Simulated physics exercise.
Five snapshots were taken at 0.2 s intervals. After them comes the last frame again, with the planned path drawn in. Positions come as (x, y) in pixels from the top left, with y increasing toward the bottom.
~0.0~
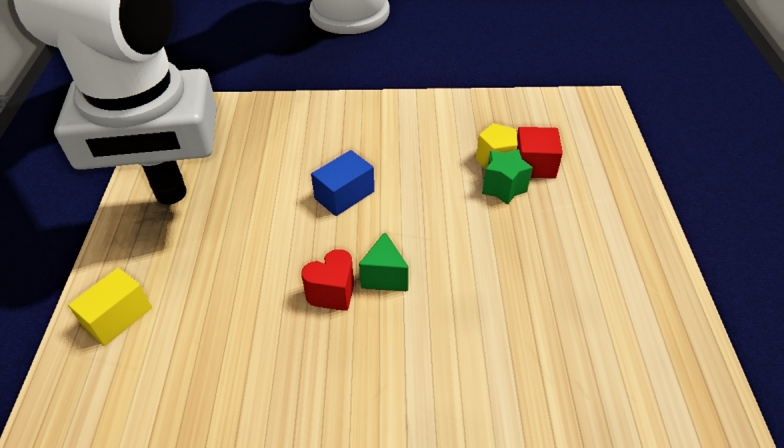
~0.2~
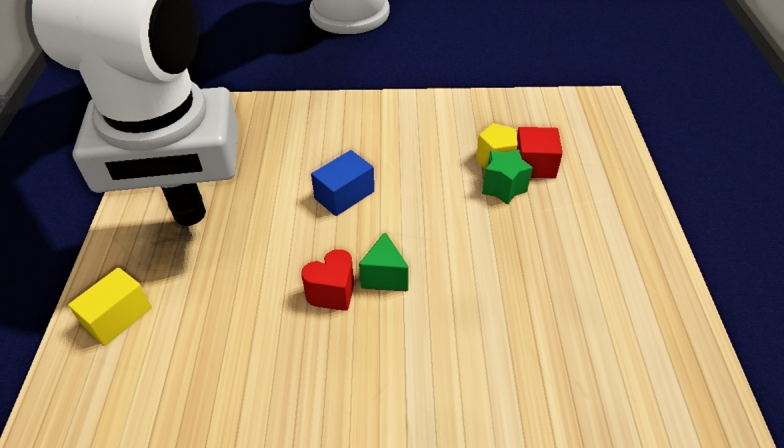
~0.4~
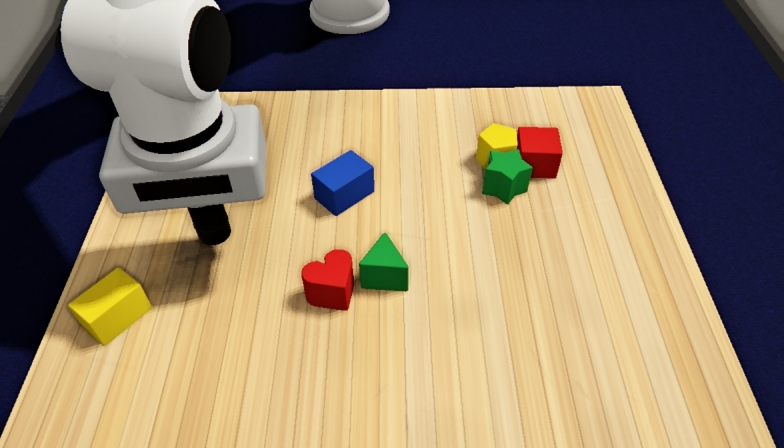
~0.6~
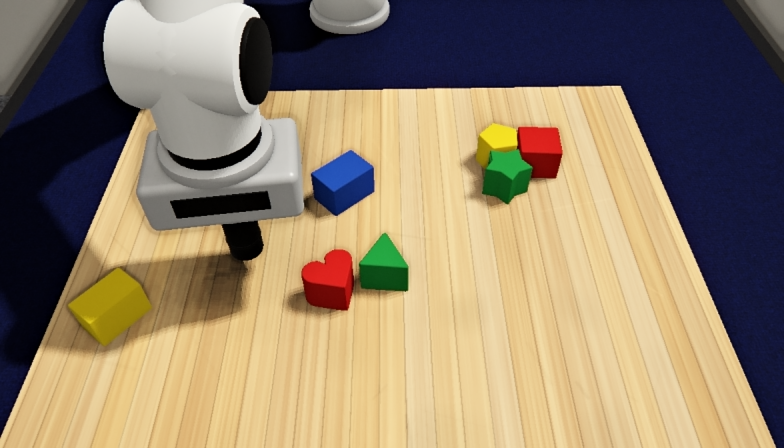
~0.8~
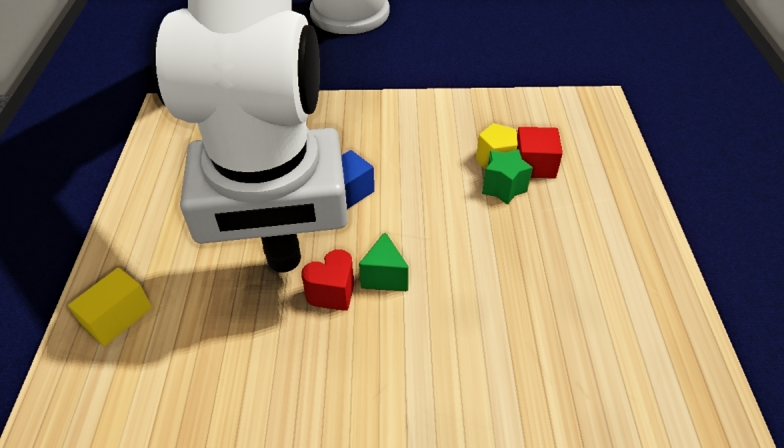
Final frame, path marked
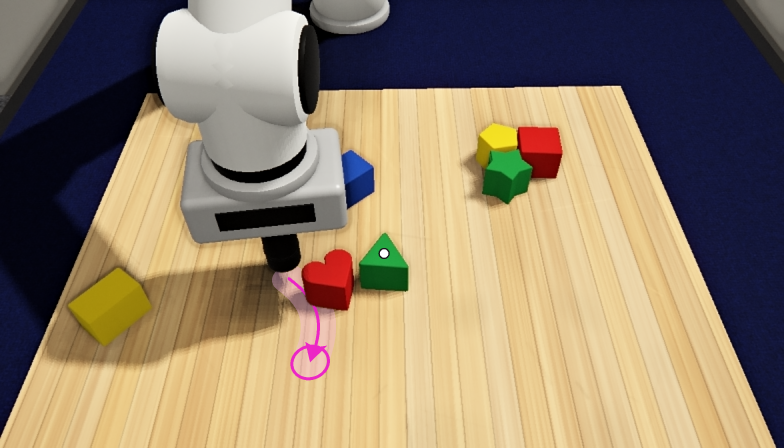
A robot arm moves right and toward the viewer, bringing its rod near the red heart-shaped block.
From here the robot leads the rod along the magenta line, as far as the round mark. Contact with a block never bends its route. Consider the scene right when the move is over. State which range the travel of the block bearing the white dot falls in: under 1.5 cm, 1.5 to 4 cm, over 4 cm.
It gets moved under 1.5 cm.
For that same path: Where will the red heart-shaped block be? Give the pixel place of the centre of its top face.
At the end it should sit near (352, 281).
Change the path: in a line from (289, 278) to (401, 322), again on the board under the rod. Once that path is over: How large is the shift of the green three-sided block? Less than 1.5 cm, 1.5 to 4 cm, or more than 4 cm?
Goes 1.5 to 4 cm.
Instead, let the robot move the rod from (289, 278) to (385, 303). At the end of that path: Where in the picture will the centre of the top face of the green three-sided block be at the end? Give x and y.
Just about (409, 258).
The drawn path runs from (289, 278) over (310, 300) and (318, 329) to (310, 362); the dot is on the green three-sided block.
The first path, step by step. Halfway along, rod (313, 296); red heart-shaped block (351, 280), turned 55° anticlockwise; green three-sided block (388, 252).
At the end, rod (306, 345); red heart-shaped block (352, 281), turned 60° anticlockwise; green three-sided block (388, 252).
